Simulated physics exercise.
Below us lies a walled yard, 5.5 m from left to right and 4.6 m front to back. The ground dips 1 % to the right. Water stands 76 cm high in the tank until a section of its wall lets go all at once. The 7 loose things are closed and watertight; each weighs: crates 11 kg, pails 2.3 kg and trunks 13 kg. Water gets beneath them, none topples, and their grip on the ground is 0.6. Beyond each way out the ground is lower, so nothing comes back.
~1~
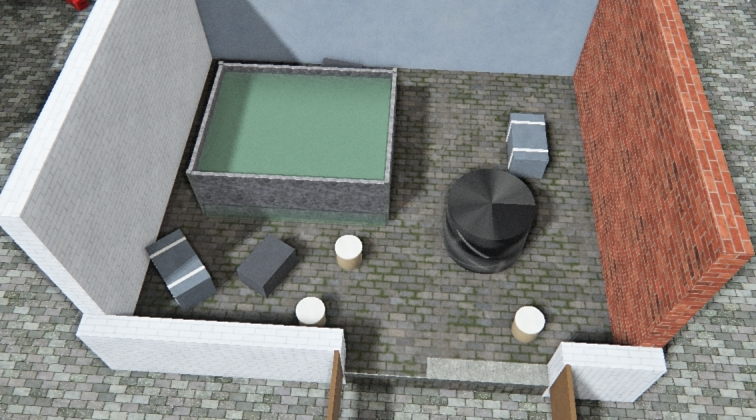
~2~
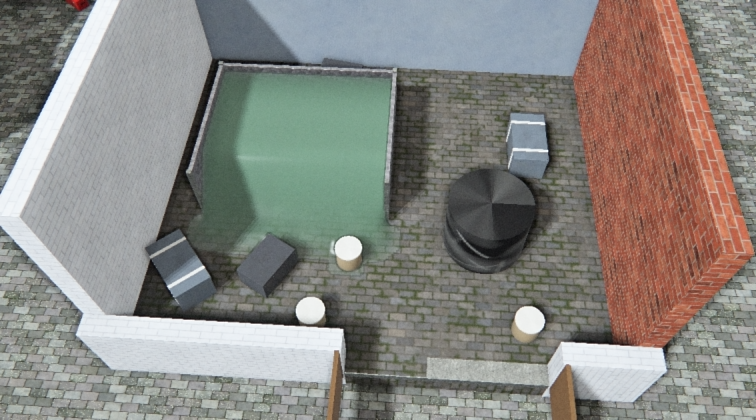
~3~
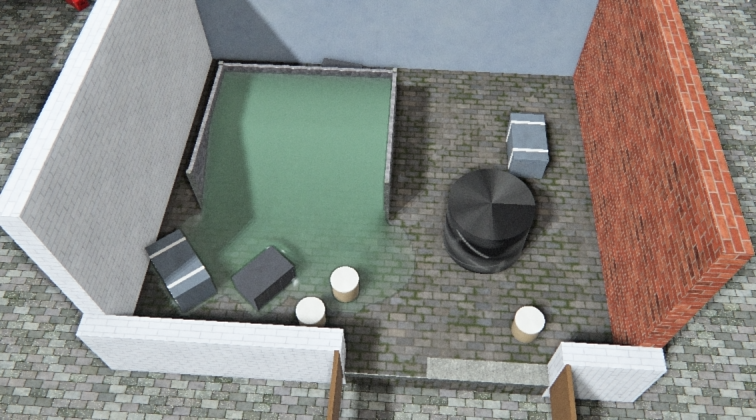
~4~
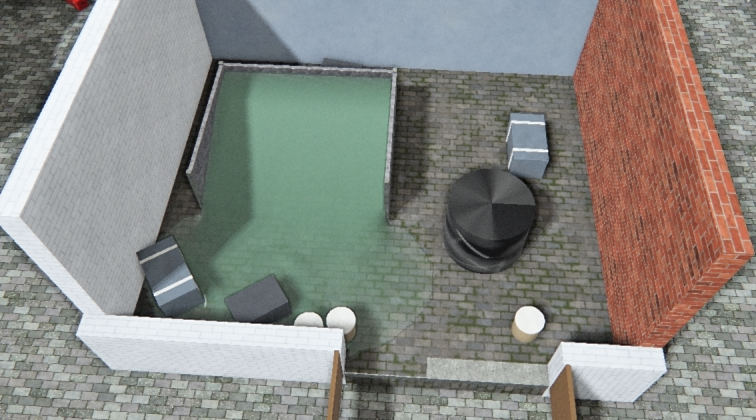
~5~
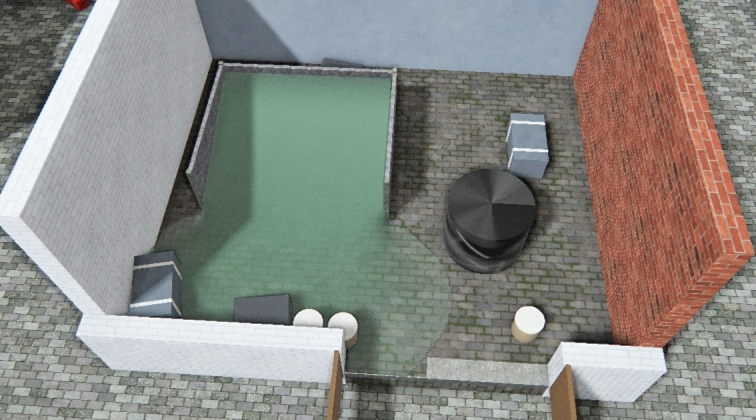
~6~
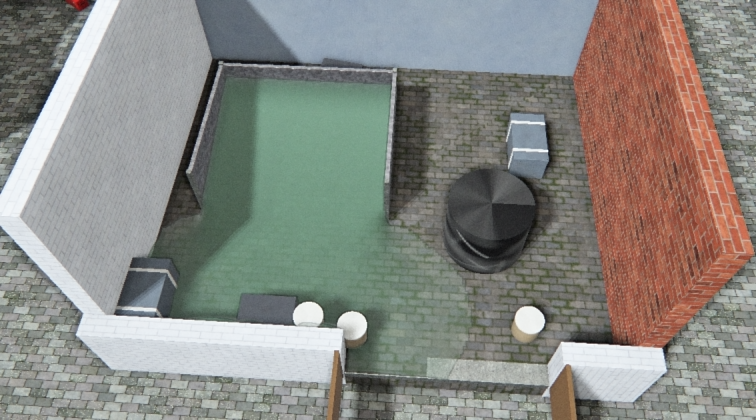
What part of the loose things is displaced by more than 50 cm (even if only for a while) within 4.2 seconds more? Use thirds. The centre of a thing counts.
Share: Two thirds or above.
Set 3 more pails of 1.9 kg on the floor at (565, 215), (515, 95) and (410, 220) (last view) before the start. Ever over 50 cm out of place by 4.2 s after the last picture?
In turn: More, short of it, over.
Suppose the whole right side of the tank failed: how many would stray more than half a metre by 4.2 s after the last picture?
In that case 4 of them.
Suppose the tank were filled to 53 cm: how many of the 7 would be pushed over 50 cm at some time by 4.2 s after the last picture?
Then 5.
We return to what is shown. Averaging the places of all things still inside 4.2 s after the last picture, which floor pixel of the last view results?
Near (434, 135).
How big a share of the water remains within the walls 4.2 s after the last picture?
About 74 per cent.
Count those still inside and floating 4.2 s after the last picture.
I count 3.
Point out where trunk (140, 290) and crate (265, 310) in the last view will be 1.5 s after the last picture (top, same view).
Around (185, 210) and (320, 307).
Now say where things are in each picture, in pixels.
In the first picture, a pail at (348, 247) rests on the ground; a crate at (266, 259) rests on the ground; 4.3 m2 under water; 0 of 7 have shifted.
In the second picture, a pail at (348, 248), on the bottom; a crate at (266, 259) rests on the ground; water covers 5.7 m2; 0 of 7 have shifted.
In the third picture, a pail at (345, 279) rests on the ground, 45 cm from its start; a crate at (263, 272) rests on the ground, 17 cm from its start; 7.1 m2 under water; 2 of 7 have shifted.
In the fourth picture, a pail at (341, 320) rests on the ground, 96 cm from its start; a crate at (257, 300), on the bottom, 55 cm from its start; water covers 9.0 m2; 4 of 7 have shifted.
In the fifth picture, a pail at (343, 326), afloat, 104 cm from its start; a crate at (262, 313), afloat, 72 cm from its start; 10.3 m2 under water; 4 of 7 have shifted.
In the sixth picture, a pail at (352, 325) floats, 106 cm from its start; a crate at (266, 312), afloat, 77 cm from its start; water covers 10.8 m2; 4 of 7 have shifted.
Then, 0.4 s after the last picture 2 of 7 are over 50 cm from their spots; 4 afloat.
Then, 1.5 s after the last picture 4 of 7 are over 50 cm from their spots; 2 afloat.
Then, 2.8 s after the last picture 5 of 7 are over 50 cm from their spots; 2 afloat.
Then, 4.2 s after the last picture 6 of 7 are over 50 cm from their spots, and 6 have been at some point; 3 afloat.
